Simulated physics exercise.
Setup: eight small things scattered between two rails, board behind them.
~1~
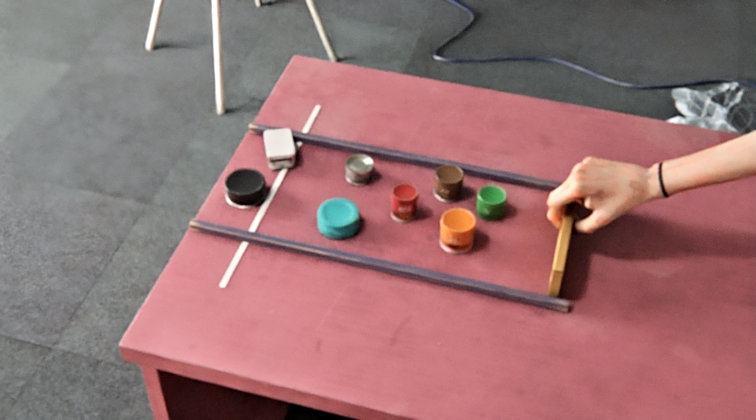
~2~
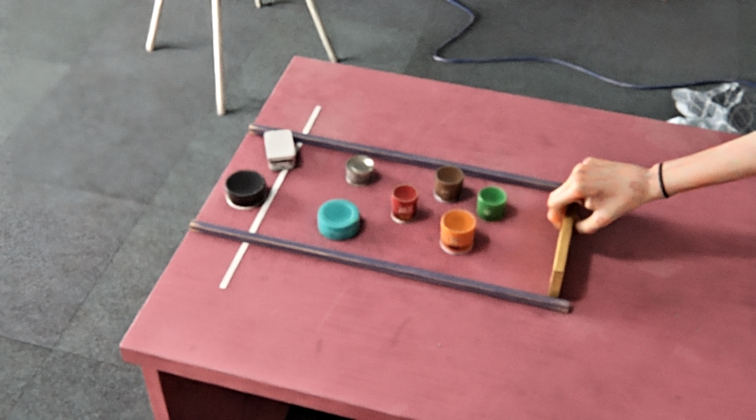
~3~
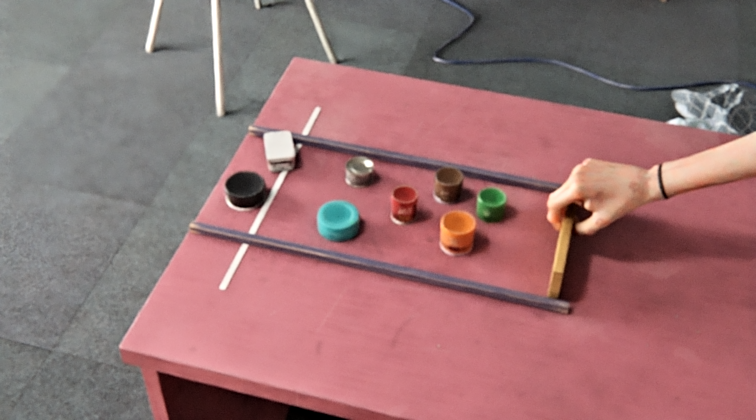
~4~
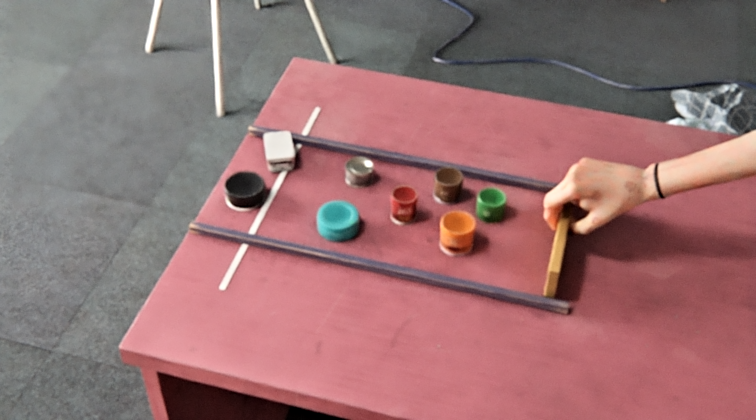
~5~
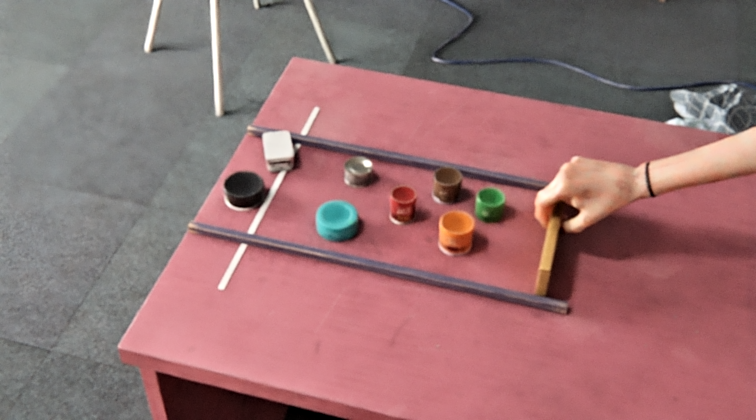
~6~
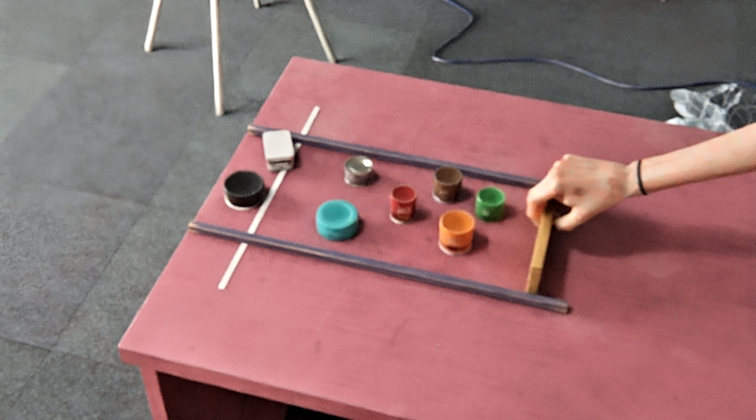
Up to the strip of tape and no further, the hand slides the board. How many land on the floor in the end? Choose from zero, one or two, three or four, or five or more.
In the end, one or two land there.
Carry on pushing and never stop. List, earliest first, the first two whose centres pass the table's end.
Earliest first: The white case, then the black pot.
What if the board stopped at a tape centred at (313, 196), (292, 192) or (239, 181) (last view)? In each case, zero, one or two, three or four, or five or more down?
Not one; no fall at all; three or four.
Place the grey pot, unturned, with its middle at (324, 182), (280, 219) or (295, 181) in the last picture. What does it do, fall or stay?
Safe; Gone; Safe.
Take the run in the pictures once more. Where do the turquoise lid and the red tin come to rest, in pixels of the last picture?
Turquoise lid at about (214, 209), red tin at about (262, 175).
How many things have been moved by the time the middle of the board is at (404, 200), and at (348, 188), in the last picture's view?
I make it 4 at the first spot and 6 at the other.
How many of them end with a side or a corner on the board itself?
It's 4.
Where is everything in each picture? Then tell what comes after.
In the first picture, black pot (245, 188); white case (280, 150); grey pot (360, 170); board (566, 231); tape (275, 187).
In the second picture, white case (280, 151); green tub (492, 204).
In the third picture, grey pot (360, 172); board (566, 233).
In the fourth picture, black pot (245, 191); orange pot (457, 234).
In the fifth picture, white case (278, 153); brown pot (447, 186).
In the sixth picture, black pot (244, 190); white case (279, 152); grey pot (359, 172); board (546, 228); tape (274, 188).
Early on, none off yet; black pot at rest near (244, 190); white case at rest near (279, 152); grey pot at rest near (359, 172).
A while later, none off yet; black pot at rest near (244, 190); white case at rest near (279, 152); grey pot travelled about its own width near (333, 170).
Finally, the number that fall off is one or two; lost, white case.
